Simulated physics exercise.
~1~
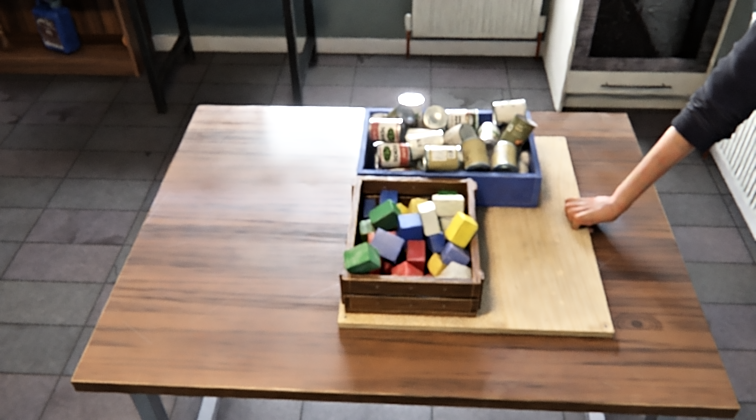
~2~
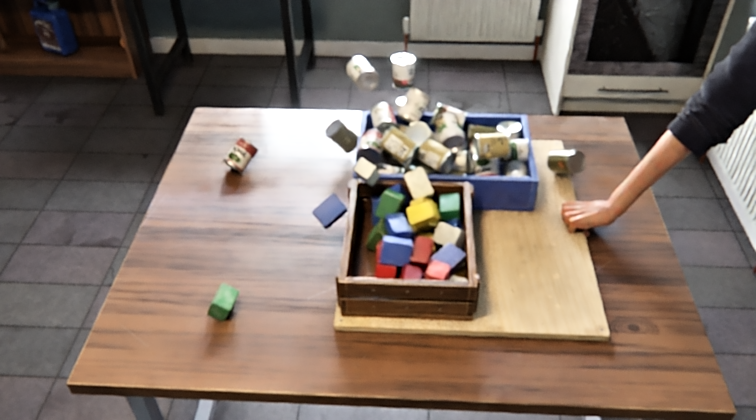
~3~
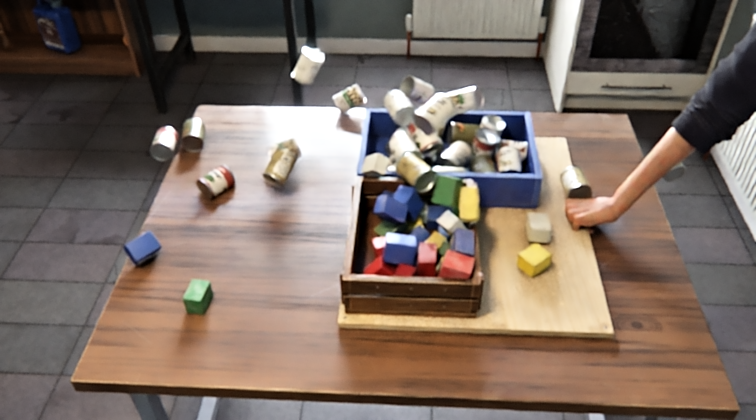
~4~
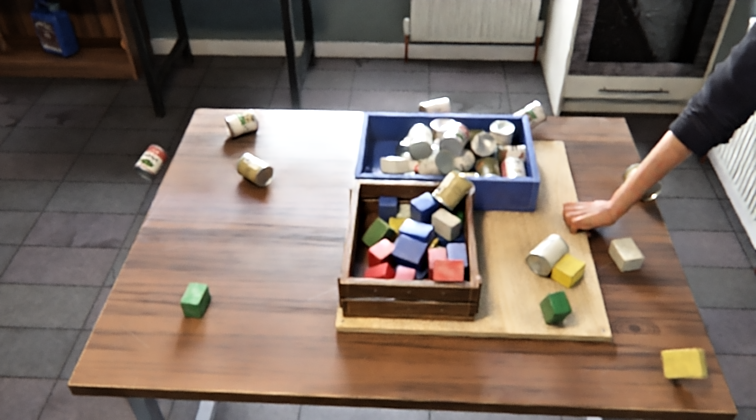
In this clip, a hand grips a wooden board on a table as a wooden crate of colourful toy blocks and a blue crate of small tins are shaken, tossing pieces out until several lie scattered across the board and table, with both crates still partly filled.
